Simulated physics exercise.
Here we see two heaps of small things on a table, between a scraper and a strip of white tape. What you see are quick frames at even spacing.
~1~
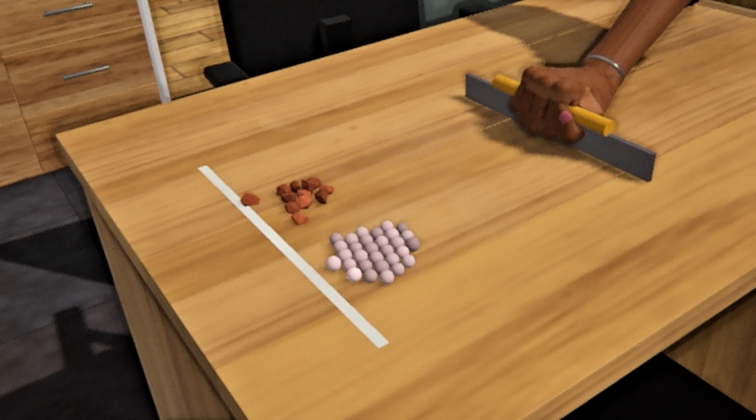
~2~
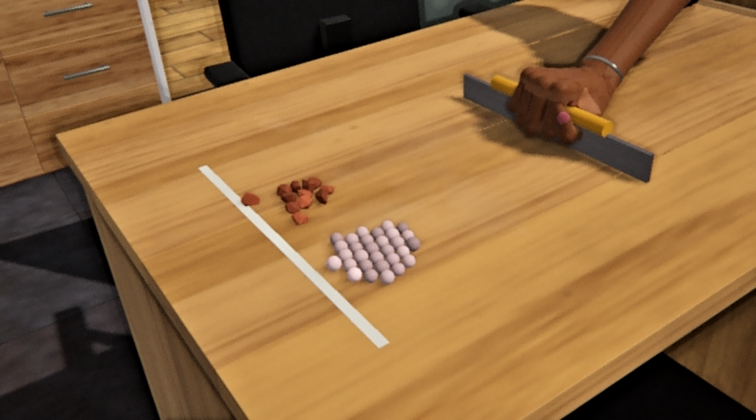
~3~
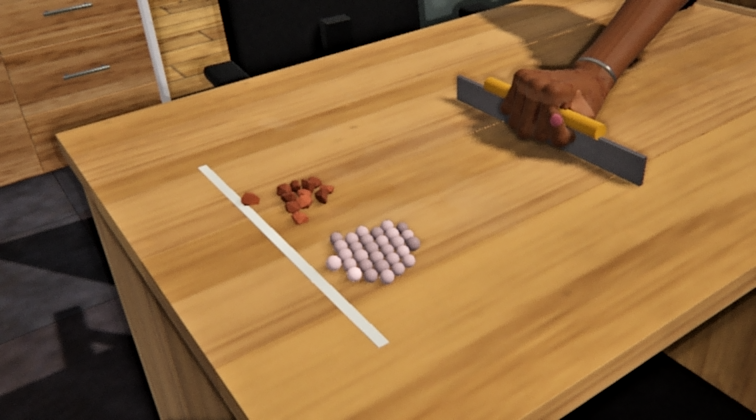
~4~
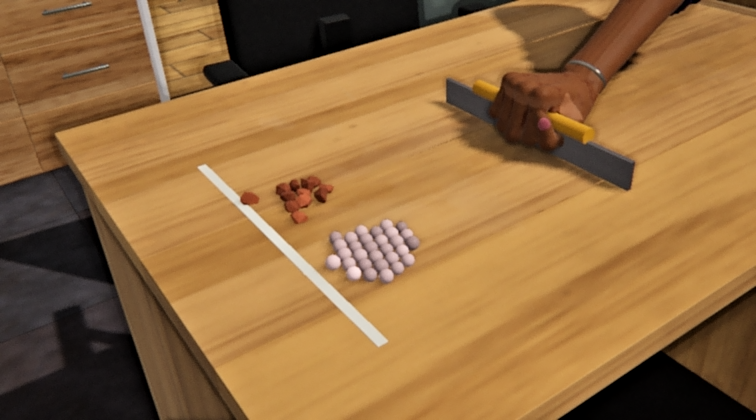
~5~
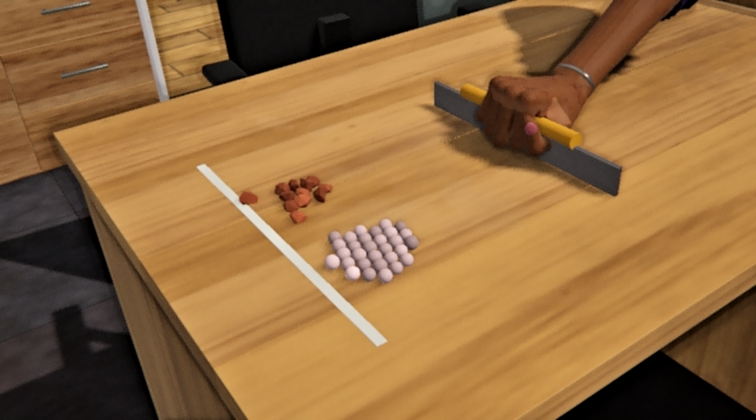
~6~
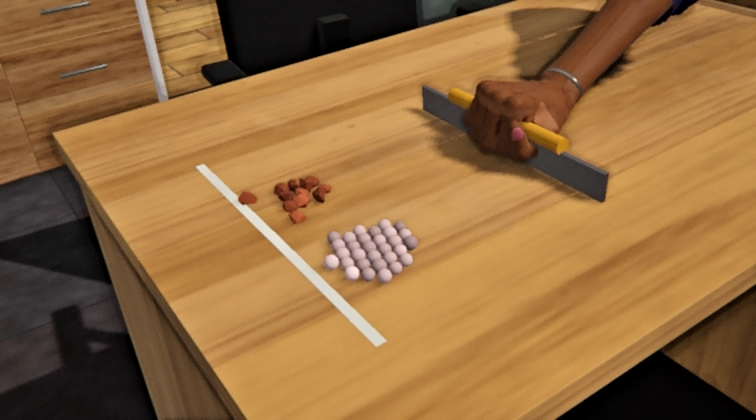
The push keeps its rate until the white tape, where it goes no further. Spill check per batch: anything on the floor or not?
Front batch - some on the floor; back batch - none on the floor.
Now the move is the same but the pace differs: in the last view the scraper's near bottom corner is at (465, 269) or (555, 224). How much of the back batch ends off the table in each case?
Roughly 90 % and 0 %.
Then, 0.50 s past the last view, scraper still moving, near (392, 167); front batch all on the table, its front near (331, 262); back batch all on the table, its front near (248, 198).
Then, 1.02 s past the last view, scraper stopped at the white tape; front batch all on the table, its front near (262, 319); back batch all on the table, its front near (212, 237).
Then, 1.30 s past the last view, scraper stopped at the white tape; front batch all on the table, its front near (203, 359); back batch all on the table, its front near (199, 242).
Finally, scraper stopped at the white tape; front batch all over the edge; back batch all on the table, its front near (199, 242).
